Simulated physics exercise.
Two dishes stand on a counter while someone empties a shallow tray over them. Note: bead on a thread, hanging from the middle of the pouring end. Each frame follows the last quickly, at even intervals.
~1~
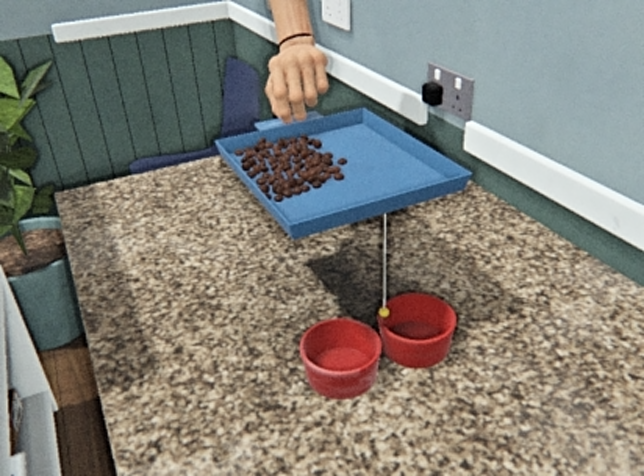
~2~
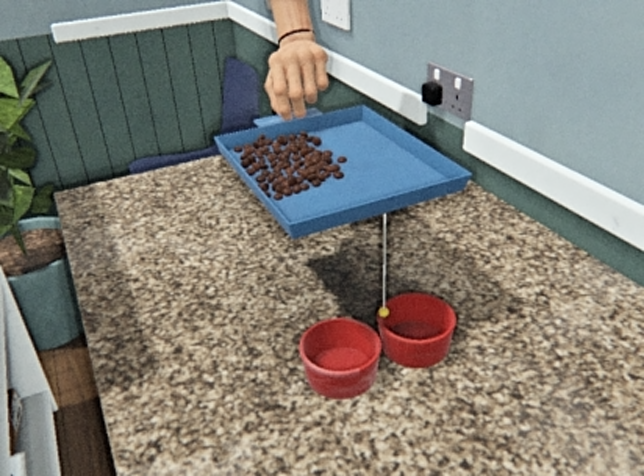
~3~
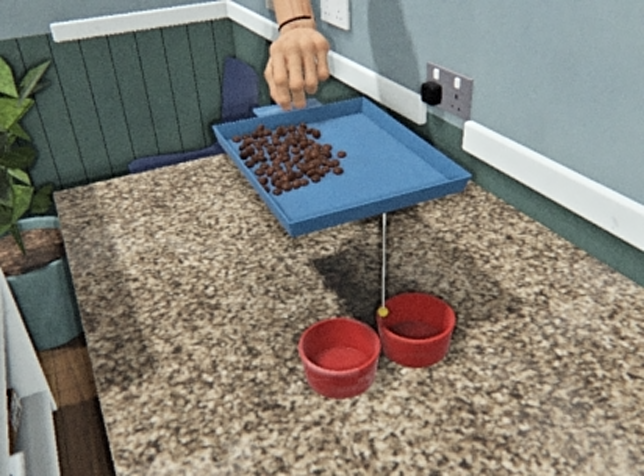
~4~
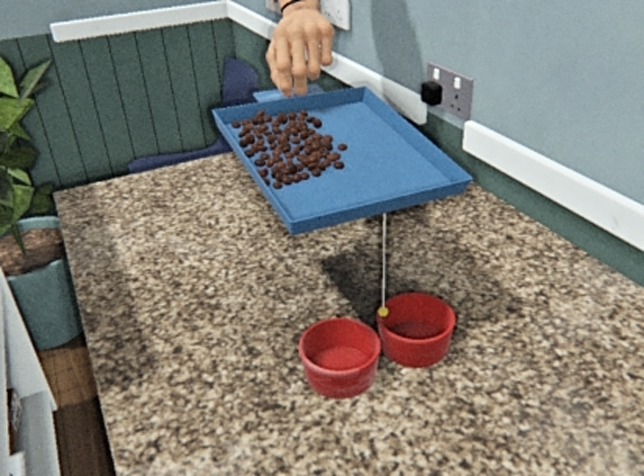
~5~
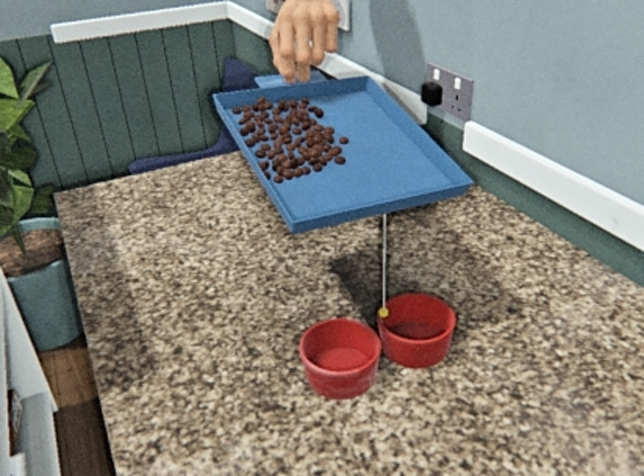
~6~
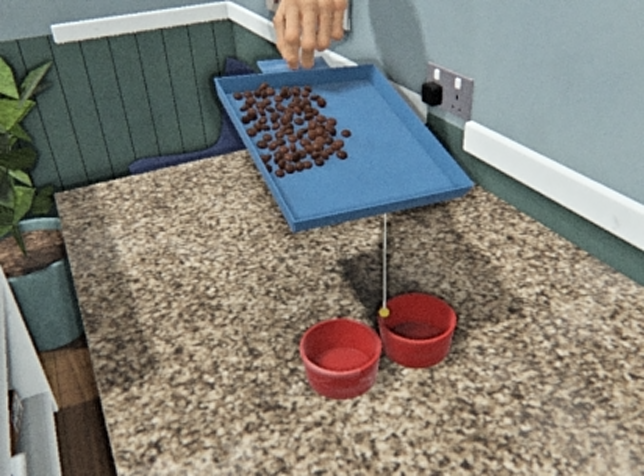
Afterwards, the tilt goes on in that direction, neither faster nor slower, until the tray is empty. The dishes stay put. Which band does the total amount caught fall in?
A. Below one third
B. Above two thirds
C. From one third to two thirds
Below one third (A).
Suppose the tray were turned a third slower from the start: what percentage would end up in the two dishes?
Estimate: Some 20 %.
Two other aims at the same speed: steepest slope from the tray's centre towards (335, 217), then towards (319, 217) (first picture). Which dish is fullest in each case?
Toward the first point it's the dish to the left; toward the second, the dish to the left.
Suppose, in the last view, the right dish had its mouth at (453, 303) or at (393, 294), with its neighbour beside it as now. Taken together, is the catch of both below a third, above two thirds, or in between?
Taking the tries in order: In the middle band and less than a third.
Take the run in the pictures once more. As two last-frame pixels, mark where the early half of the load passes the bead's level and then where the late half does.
The early half goes through (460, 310), the late half through (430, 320).
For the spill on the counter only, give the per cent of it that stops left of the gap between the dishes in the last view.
Looks to be around 10 per cent of the spill.
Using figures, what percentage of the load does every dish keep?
Final split: Left dish some 0 per cent, right dish some 20 per cent.
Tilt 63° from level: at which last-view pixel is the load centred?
About (394, 197).
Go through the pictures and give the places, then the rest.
In the first picture, corners of the pouring end near (292, 221) and (465, 173), level; middle of the load near (288, 166), flat chocolate drops; left dish near (359, 381); right dish near (437, 350); bead on its thread near (384, 312).
In the second picture, corners of the pouring end near (292, 221) and (465, 173), level; middle of the load near (288, 163).
In the third picture, corners of the pouring end near (292, 220) and (465, 174), tipped barely, lowest at the right corner; middle of the load near (287, 156).
In the fourth picture, corners of the pouring end near (293, 219) and (466, 177), tipped a little, lowest at the right corner; middle of the load near (287, 146).
In the fifth picture, corners of the pouring end near (295, 218) and (467, 180), tipped clearly, lowest at the right corner; middle of the load near (288, 137).
In the sixth picture, corners of the pouring end near (297, 218) and (468, 183), tipped clearly, lowest at the right corner; middle of the load near (290, 128); left dish near (360, 381); right dish near (437, 350).
Shortly afterwards, tray tipped steeply; all but a few on the tray; a little in the air.
Next, tray tipped past a quarter turn; near half on the tray; a little in the right dish; near half outside both; a little in the air.
Some moments later, tray tipped past a quarter turn; near a quarter in the right dish; the bulk outside both.
In the end, tray tipped past a quarter turn; none at all in the left dish; near a quarter in the right dish; the bulk outside both.
